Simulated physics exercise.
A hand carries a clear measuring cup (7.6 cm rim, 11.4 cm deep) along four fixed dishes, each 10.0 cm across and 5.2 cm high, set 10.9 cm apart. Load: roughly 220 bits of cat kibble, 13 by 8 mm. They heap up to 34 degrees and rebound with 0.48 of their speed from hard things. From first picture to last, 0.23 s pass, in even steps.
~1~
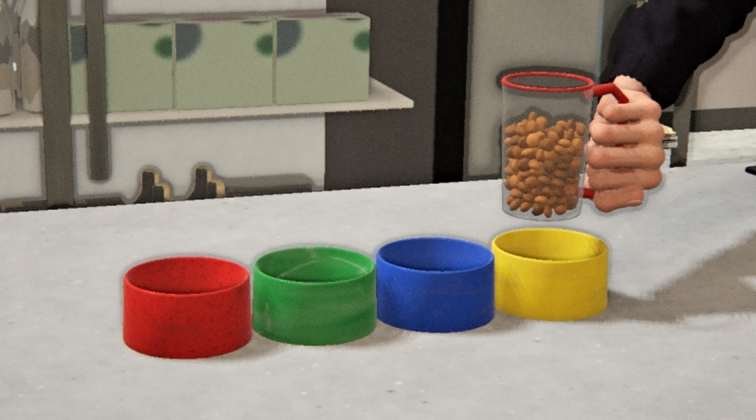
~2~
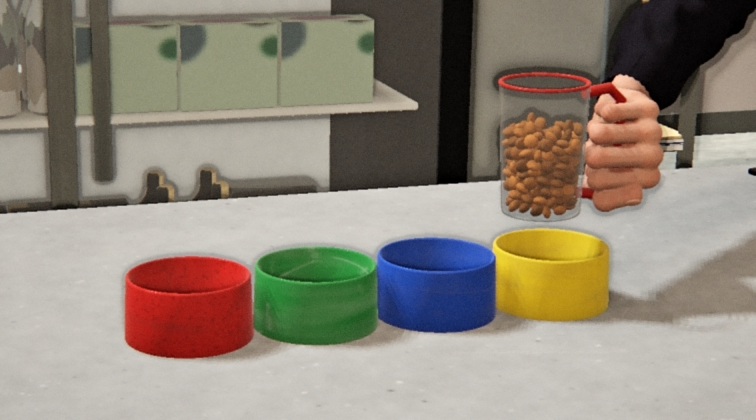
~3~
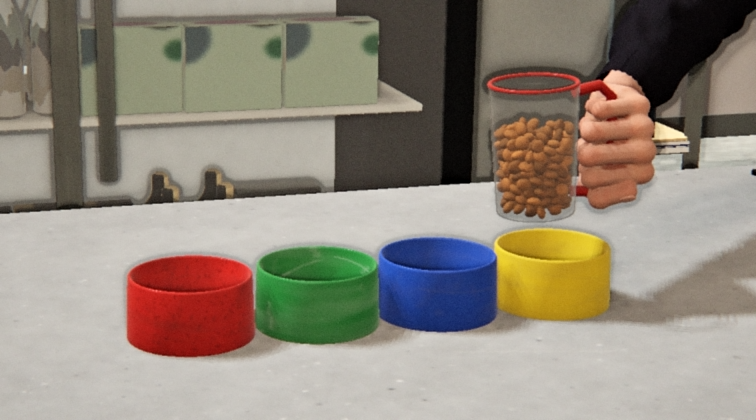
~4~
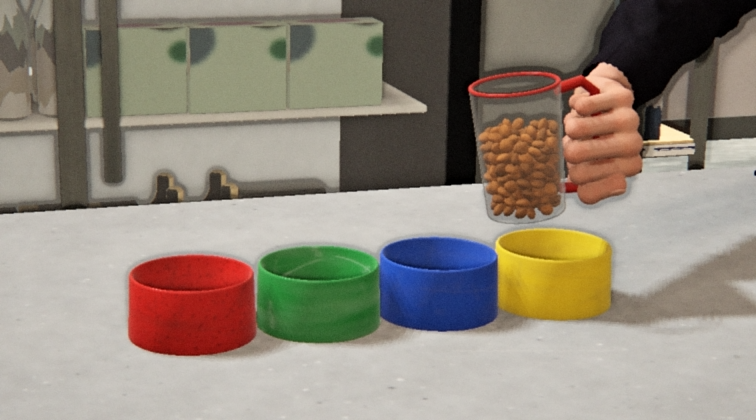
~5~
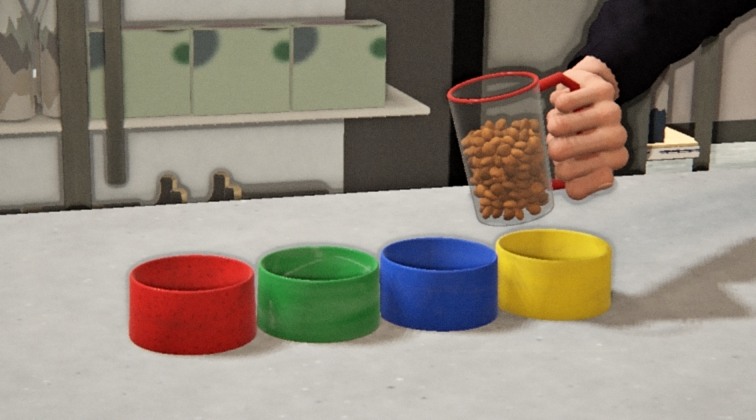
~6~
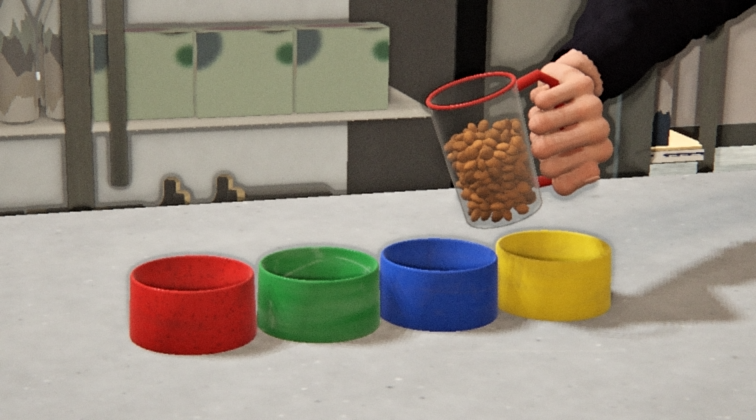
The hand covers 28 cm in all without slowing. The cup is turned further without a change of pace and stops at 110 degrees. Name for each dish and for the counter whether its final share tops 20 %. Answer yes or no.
Red: Yes, blue: No, green: No, yellow: No, counter: No.
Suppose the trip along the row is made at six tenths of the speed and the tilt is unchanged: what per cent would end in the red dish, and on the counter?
In that case red 80, counter 10.
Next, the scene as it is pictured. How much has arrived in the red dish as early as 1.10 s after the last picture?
Near 20 per cent so far.
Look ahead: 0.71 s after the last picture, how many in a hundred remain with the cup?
Some 100 per cent of the load.
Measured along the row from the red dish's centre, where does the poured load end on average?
Some 2 cm to the left.
Then, 0.43 s after the last picture, tilt 62 degrees; cup holds 100 %.
Then, 0.71 s after the last picture, tilt 92 degrees; cup holds 100 %.
Then, 1.10 s after the last picture, tilt 110 degrees; cup holds 70 %, red 20 %.
In the end, red 80 %, blue 0 %, green 0 %, yellow 0 %, counter 10 %, cup 10 %.
